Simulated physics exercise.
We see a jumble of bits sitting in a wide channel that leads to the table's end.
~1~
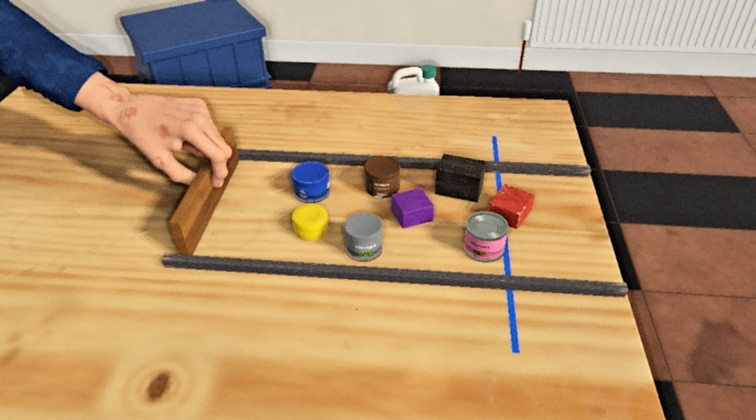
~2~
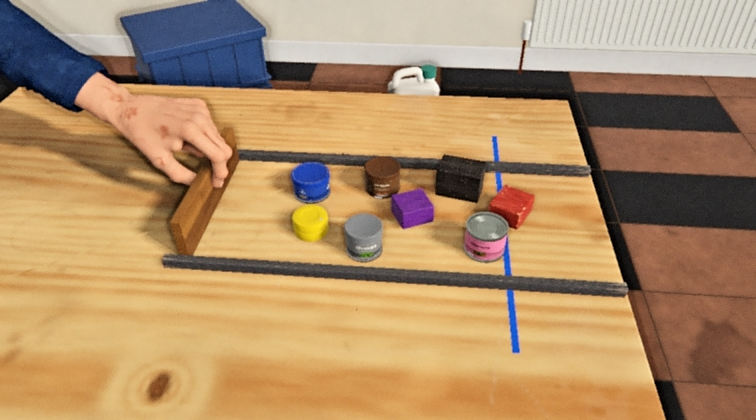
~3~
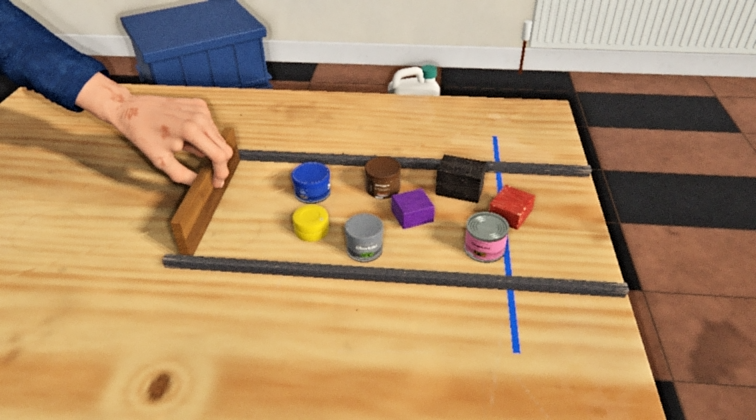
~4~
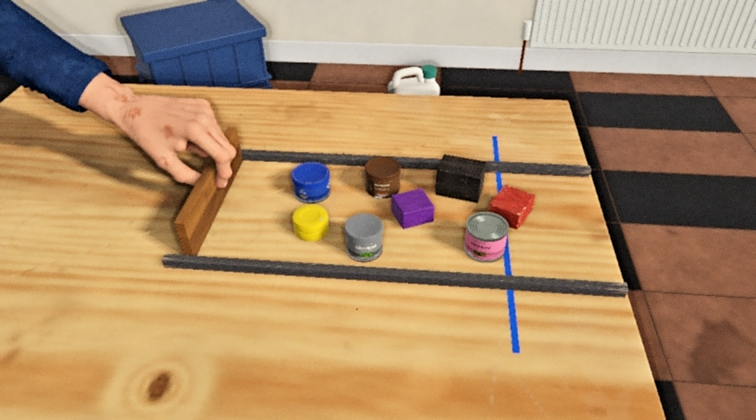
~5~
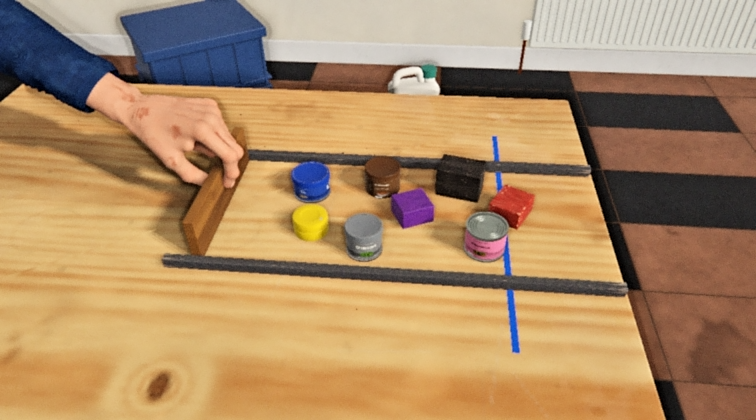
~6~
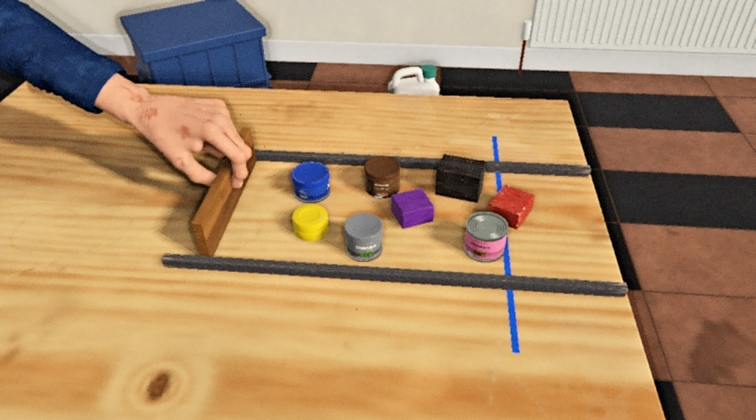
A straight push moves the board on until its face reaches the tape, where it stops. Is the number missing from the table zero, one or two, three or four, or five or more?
It is zero.
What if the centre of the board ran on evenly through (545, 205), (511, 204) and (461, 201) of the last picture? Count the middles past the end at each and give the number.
1; 0; 0.
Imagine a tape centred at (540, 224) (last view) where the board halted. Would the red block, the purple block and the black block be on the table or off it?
Observed: Red block slides off; purple block hangs on; black block hangs on.
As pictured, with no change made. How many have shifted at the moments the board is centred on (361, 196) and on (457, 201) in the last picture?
First 4, then 8.
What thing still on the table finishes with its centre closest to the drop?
The red block.
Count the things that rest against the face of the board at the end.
4 touch it.
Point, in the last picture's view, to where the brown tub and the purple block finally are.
The brown tub ends at (518, 173) and the purple block at (546, 221).
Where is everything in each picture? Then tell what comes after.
In the first picture, red block (511, 206); pink pot (485, 237); black block (460, 178); board (209, 188); tape (503, 222).
In the second picture, pink pot (486, 237); yellow lid (311, 223).
In the third picture, black block (461, 179); board (209, 188).
In the fourth picture, red block (511, 207); grey tin (364, 238).
In the fifth picture, pink pot (486, 237); blue tin (311, 183).
In the sixth picture, red block (511, 207); pink pot (485, 237); black block (460, 178); board (228, 188); tape (503, 222).
Early on, none off yet; red block at rest near (511, 207); pink pot at rest near (485, 237); black block at rest near (460, 178).
A while later, none off yet; red block at rest near (511, 207); pink pot at rest near (485, 237); black block moving near (469, 178).
Finally, the number that fall off is zero.
